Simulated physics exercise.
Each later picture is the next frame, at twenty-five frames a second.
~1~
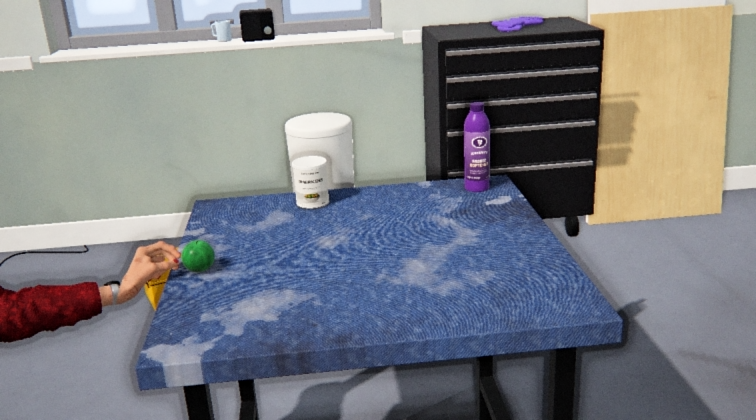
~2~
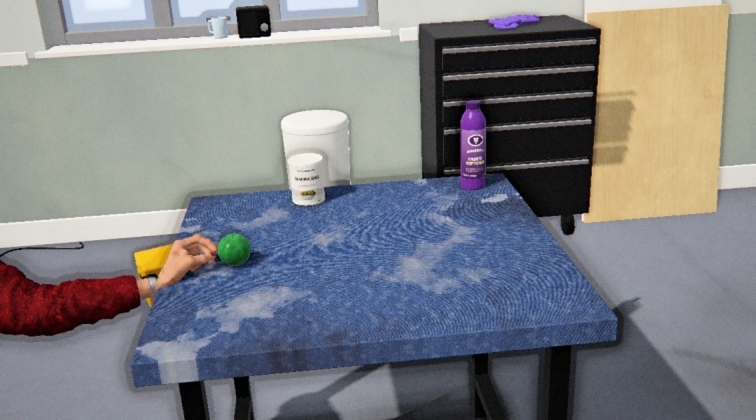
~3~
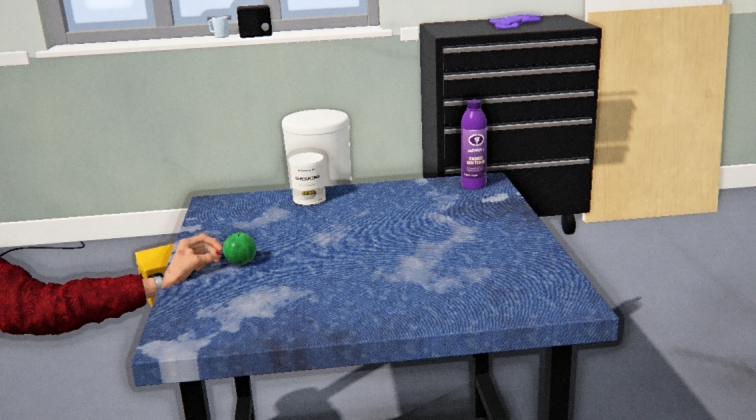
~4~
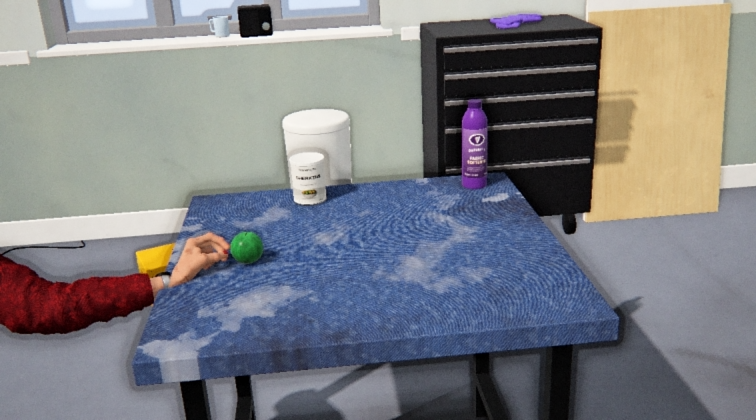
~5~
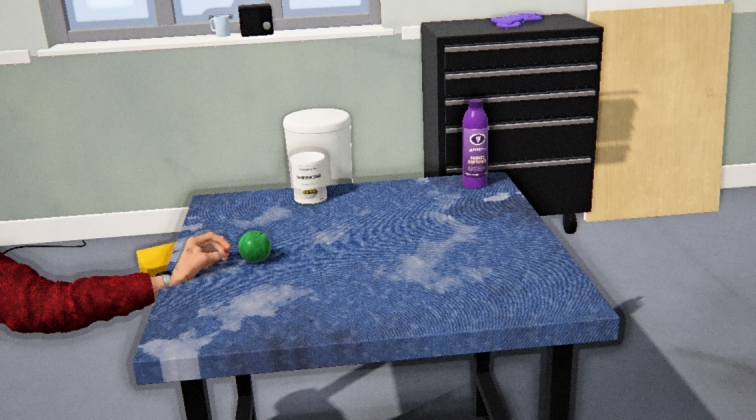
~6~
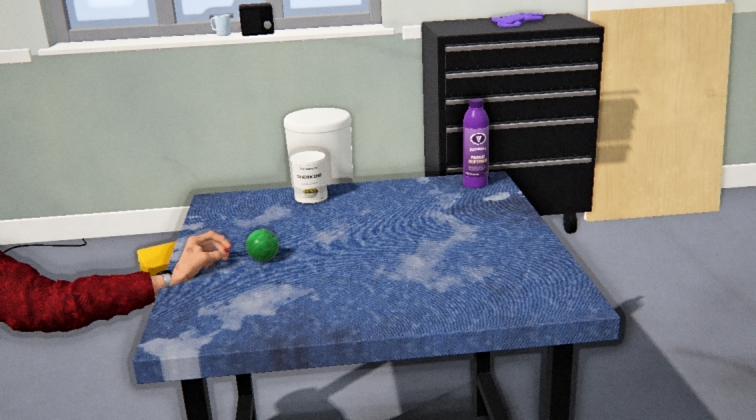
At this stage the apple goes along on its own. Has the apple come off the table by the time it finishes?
No.
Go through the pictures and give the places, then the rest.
In the first frame, under the hand; green apple (198, 256).
In the second frame, under the hand; green apple (234, 250).
In the third frame, under the hand; green apple (240, 249).
In the fourth frame, green apple (247, 248).
In the fifth frame, green apple (255, 247) shifted a little.
In the sixth frame, green apple (262, 245) shifted a little.
Then, 0.10 s on from there, green apple shifted about its own width near (278, 244).
Then, 0.30 s on from there, green apple shifted well along near (305, 242).
Then, 0.60 s on from there, green apple shifted well along near (330, 240).
In the end, moved from the start, green apple. At the end, from the last picture's camera, green apple near (338, 239).
